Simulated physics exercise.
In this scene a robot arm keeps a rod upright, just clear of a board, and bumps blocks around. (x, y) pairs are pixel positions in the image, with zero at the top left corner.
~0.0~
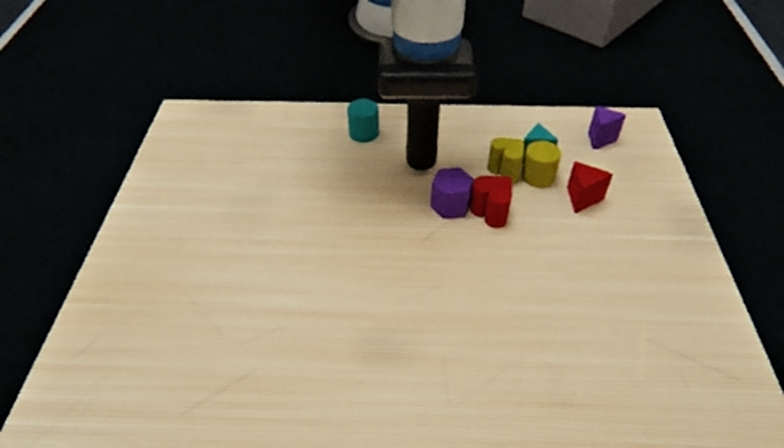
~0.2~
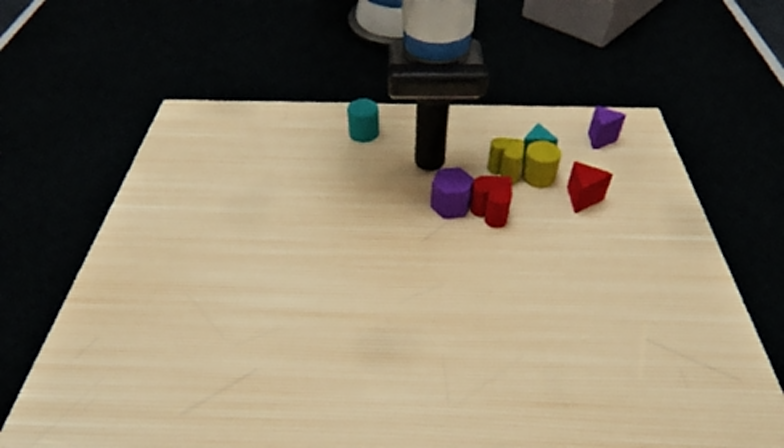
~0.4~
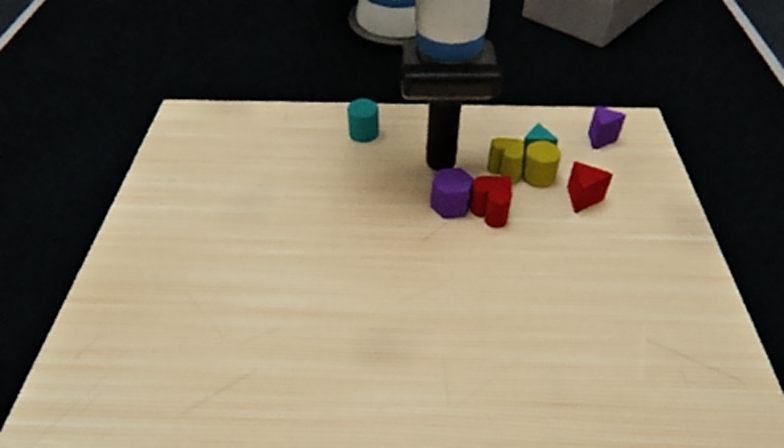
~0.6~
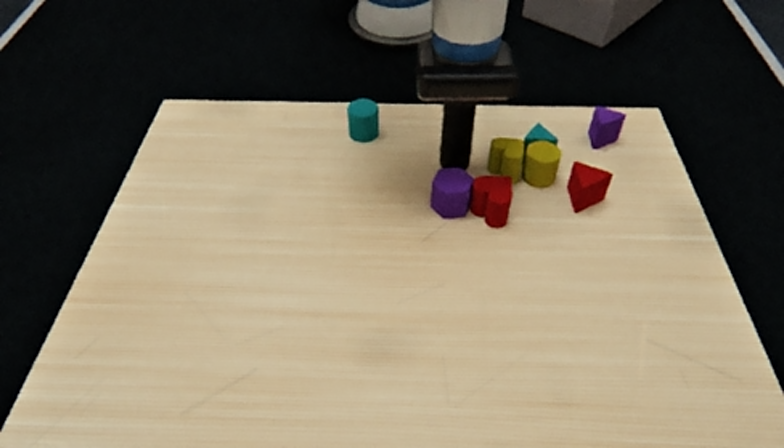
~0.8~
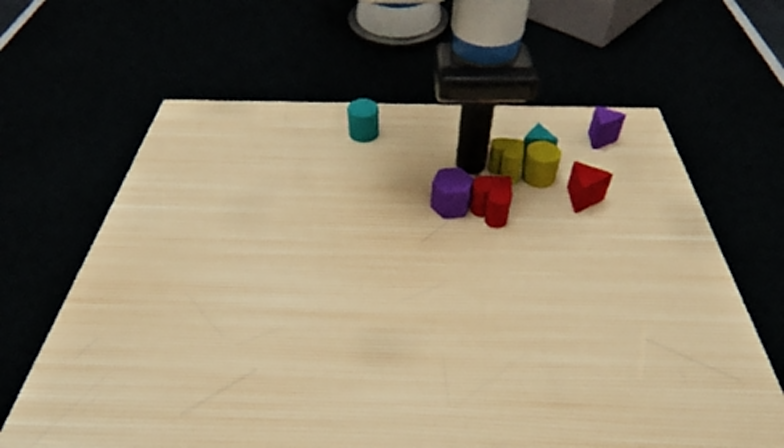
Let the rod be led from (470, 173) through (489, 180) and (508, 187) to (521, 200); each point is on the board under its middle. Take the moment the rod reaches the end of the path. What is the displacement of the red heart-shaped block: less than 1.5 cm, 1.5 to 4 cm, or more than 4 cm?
The displacement of the red heart-shaped block is below 1.5 cm.
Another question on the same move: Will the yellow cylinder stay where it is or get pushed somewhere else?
By the time the path is finished, it has moved at least a centimetre.
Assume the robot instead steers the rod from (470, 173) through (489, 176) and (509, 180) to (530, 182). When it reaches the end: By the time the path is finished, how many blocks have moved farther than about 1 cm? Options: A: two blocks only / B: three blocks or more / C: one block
Correct choice: B.
The first path, step by step. Halfway along, rod at (500, 176); yellow heart-shaped block at (520, 145); yellow cylinder at (553, 151).
At the end, rod at (523, 193); red heart-shaped block in place; yellow heart-shaped block at (523, 145), turned 20° anticlockwise; turquoise triangular block at (541, 131); yellow cylinder at (557, 150).
